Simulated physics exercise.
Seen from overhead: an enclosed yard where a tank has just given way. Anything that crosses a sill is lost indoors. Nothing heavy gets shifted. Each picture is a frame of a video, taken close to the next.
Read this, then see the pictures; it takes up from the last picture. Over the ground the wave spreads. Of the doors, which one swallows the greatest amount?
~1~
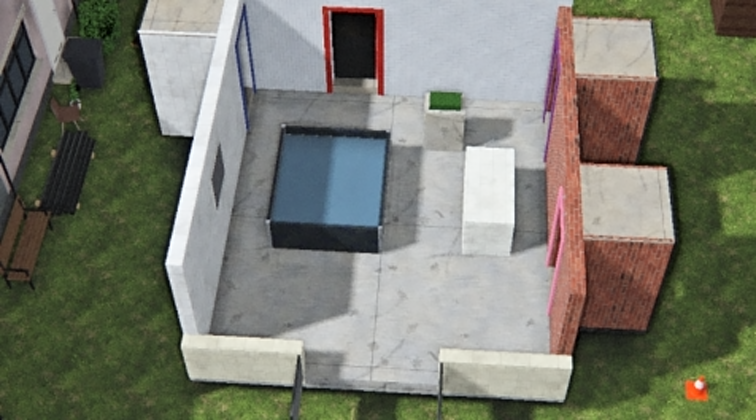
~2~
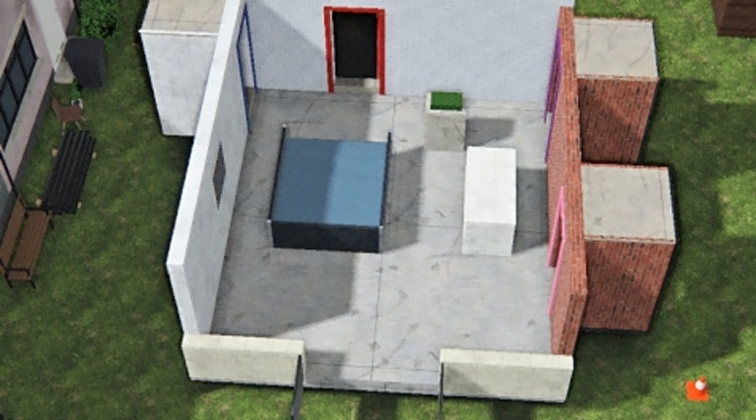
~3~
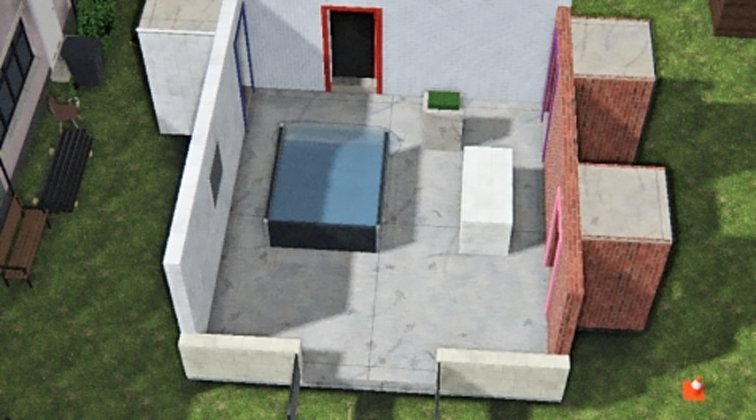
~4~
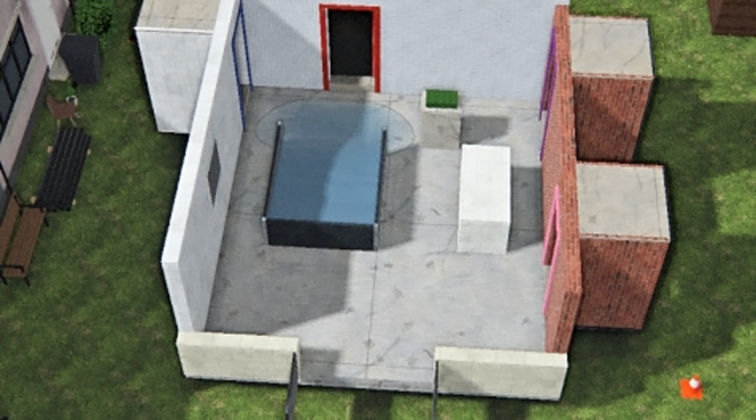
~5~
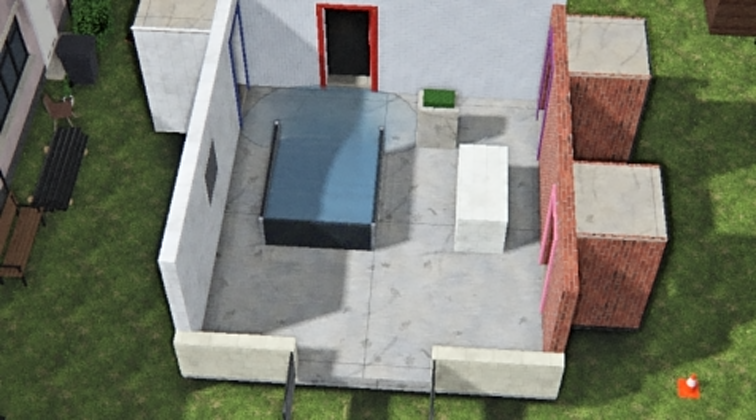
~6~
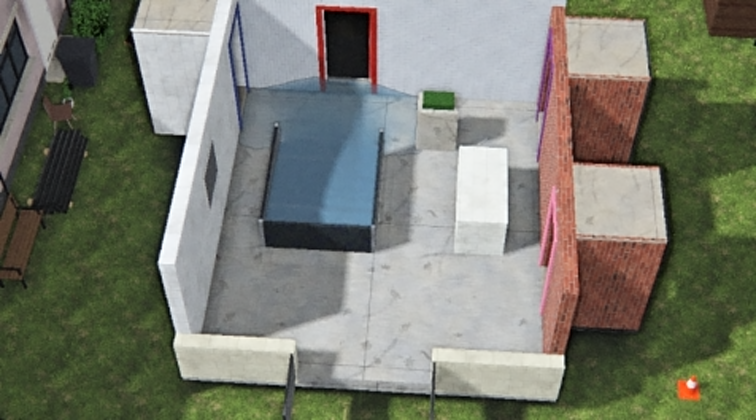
The red door swallows the most.
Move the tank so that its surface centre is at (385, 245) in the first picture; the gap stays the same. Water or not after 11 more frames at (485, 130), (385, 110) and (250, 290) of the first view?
In order: Reached, reached, unreached.
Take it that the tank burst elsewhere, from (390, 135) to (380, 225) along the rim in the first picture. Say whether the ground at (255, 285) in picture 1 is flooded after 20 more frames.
I'd say it's unwetted there.
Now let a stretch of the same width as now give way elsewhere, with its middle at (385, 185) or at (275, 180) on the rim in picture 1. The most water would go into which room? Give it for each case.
Try one: The one in pink; try two: The pink door.
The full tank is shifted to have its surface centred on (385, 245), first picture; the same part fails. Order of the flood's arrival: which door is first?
That would be the one in red.
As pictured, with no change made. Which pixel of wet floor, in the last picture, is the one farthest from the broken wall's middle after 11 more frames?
By then the tip should be at about (529, 106).
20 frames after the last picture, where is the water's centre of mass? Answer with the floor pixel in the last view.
Centre point: Around (354, 150).
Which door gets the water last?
That'd be the door marked pink, I reckon.
A moment on, water covers 20 % of the floor; purple door not reached, blue door a trickle in, pink door not reached, red door a lot in.
Next, water covers 30 % of the floor; purple door wet at the sill, nothing in, blue door some in, pink door not reached, red door a lot in.
Then, water covers 45 % of the floor; purple door wet at the sill, nothing in, blue door a lot in, pink door not reached, red door a lot in.
Later, water covers 80 % of the floor; purple door wet at the sill, nothing in, blue door a lot in, pink door a trickle in, red door a lot in.
In the end, water covers 95 % of the floor; purple door wet at the sill, nothing in, blue door a lot in, pink door some in, red door a lot in; the red door has let in the most.
